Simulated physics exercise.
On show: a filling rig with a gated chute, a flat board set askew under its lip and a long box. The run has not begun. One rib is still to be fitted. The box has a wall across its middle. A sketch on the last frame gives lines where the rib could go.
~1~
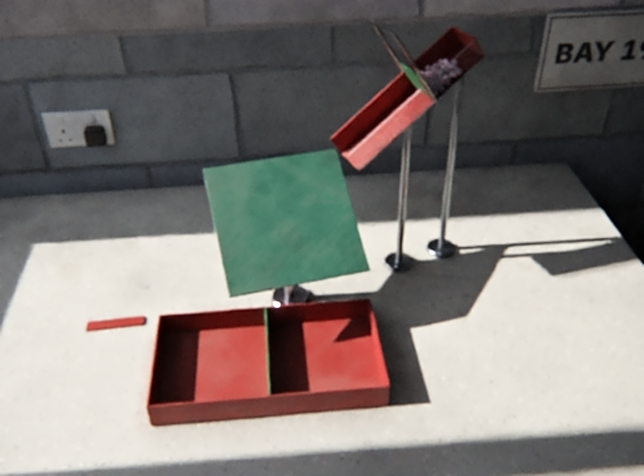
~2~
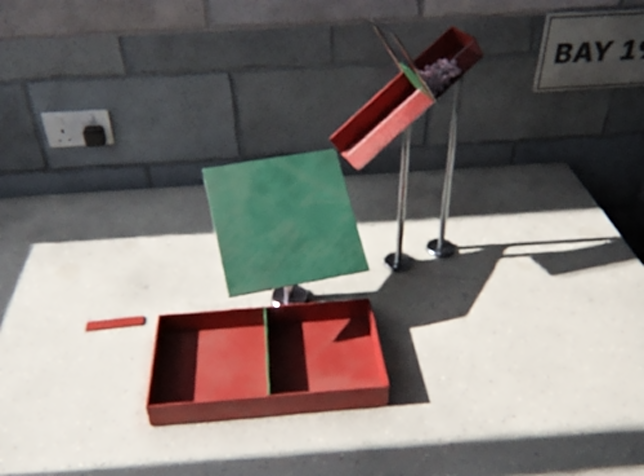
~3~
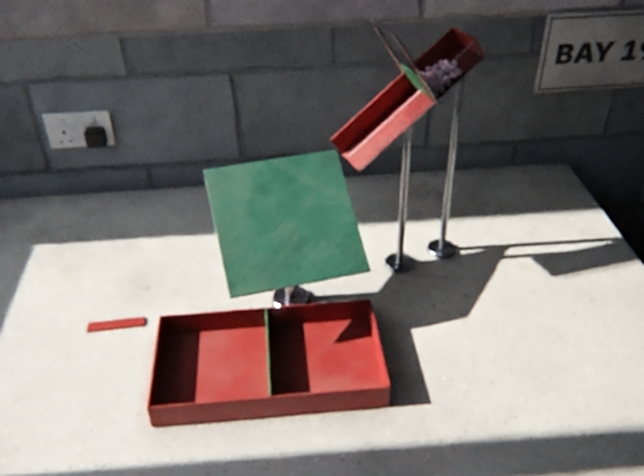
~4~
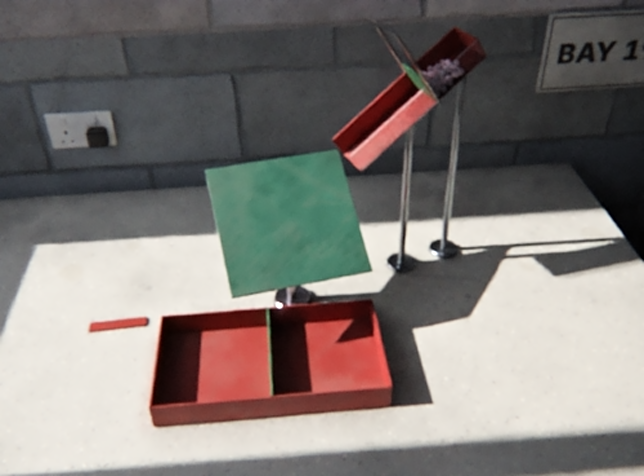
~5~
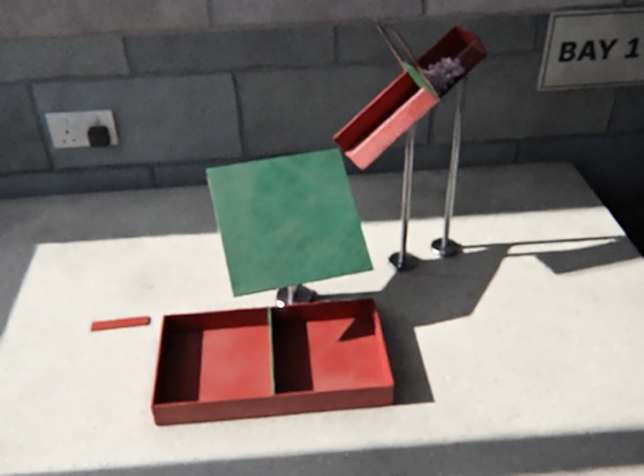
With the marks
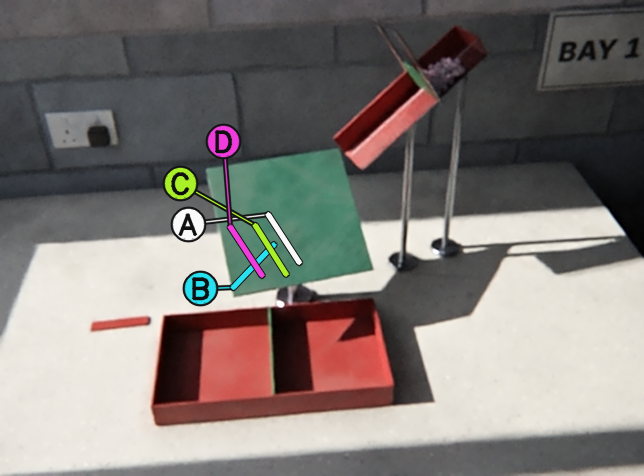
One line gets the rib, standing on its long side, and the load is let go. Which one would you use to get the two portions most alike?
Line B.
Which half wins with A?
Right.
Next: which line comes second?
That would be D.
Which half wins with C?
The right half.
On the marked copy, line A from (268, 214) to (299, 262); line B from (273, 244) to (233, 287); line C from (255, 225) to (286, 274); line D from (230, 227) to (262, 275).
With A, of what is caught, a stray few in the left half, nearly all in the right.
With B, of what is caught, about half in the left half, about half in the right.
With C, of what is caught, a stray few in the left half, nearly all in the right.
With D, of what is caught, about a quarter in the left half, most in the right.
